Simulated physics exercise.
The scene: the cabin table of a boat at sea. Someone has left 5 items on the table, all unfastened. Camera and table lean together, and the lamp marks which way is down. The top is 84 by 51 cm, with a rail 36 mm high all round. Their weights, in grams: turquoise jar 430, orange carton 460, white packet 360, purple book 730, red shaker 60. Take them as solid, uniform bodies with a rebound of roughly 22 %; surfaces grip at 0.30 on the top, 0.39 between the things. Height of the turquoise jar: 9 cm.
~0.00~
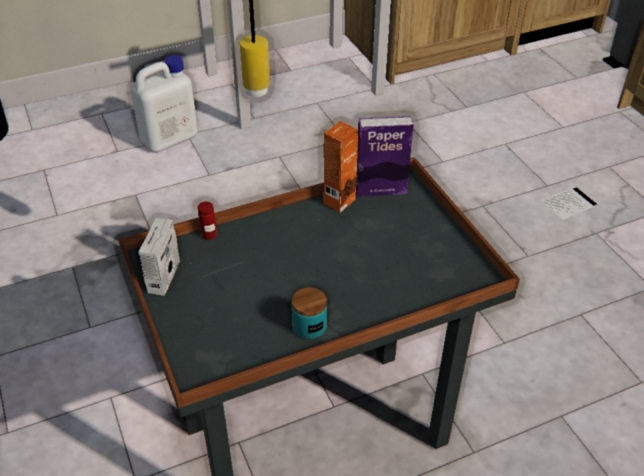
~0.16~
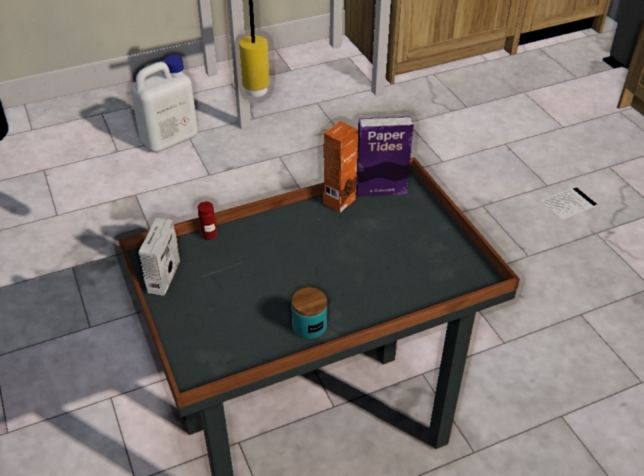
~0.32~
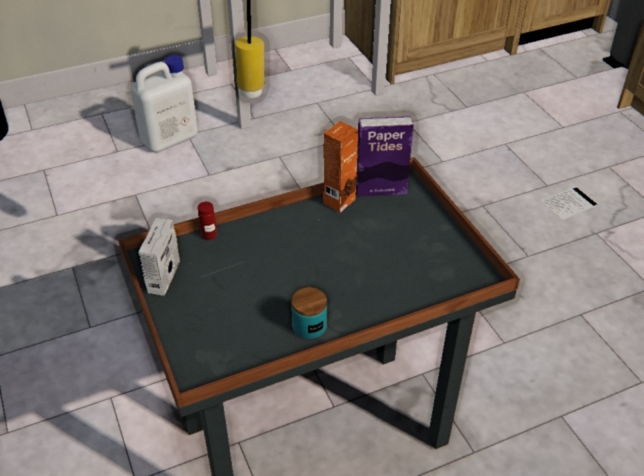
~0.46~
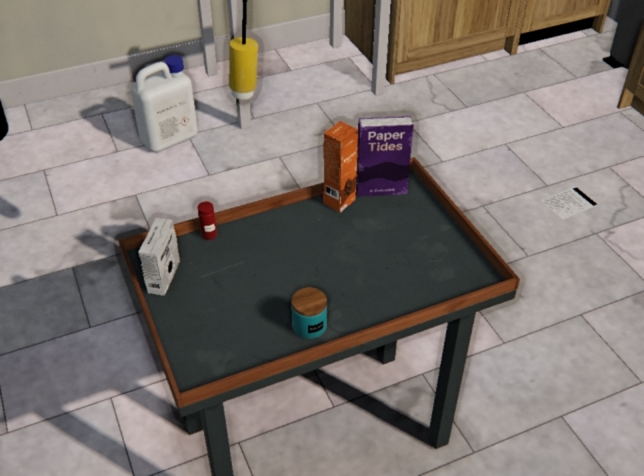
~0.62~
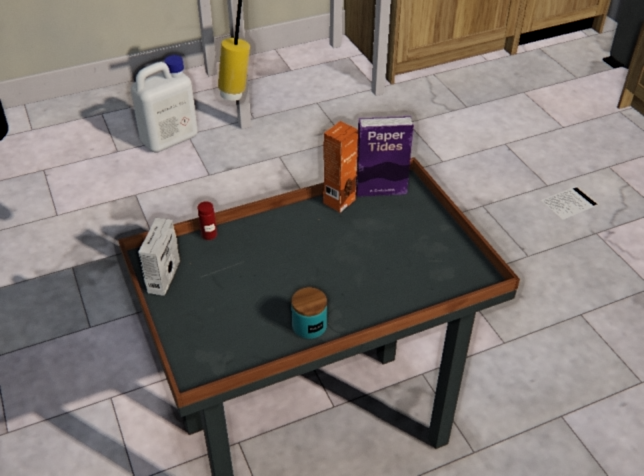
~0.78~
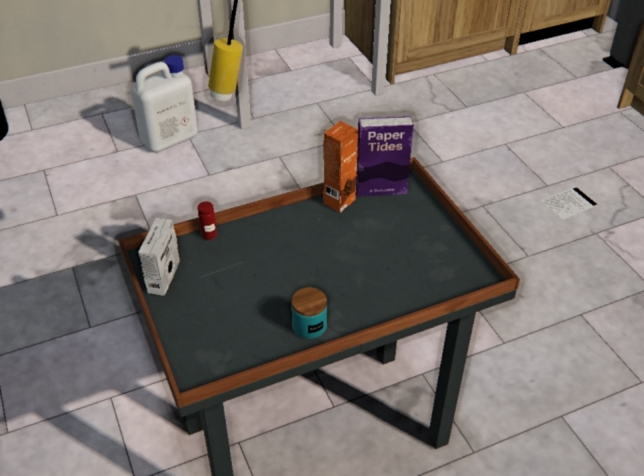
A yellow object hanging behind the cabin table swung slowly to the left as the boat heeled left side down, while the jar, carton, packet, book and shaker on the tabletop stayed where they were.
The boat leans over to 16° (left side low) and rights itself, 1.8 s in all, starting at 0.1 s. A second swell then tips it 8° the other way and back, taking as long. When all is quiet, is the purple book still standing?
The purple book is still upright.
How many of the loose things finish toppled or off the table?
0 of them.
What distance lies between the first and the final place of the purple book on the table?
About 0 cm.
After 1.48 s, boat heeled 7°, left side down.
After 2.48 s, boat heeled 6°, right side down.
After 3.48 s, boat heeled 1°, right side down.
In the end (4.2 s), all 5 under 5 cm from the start. At the end, from the last picture's camera, purple book near (384, 157).
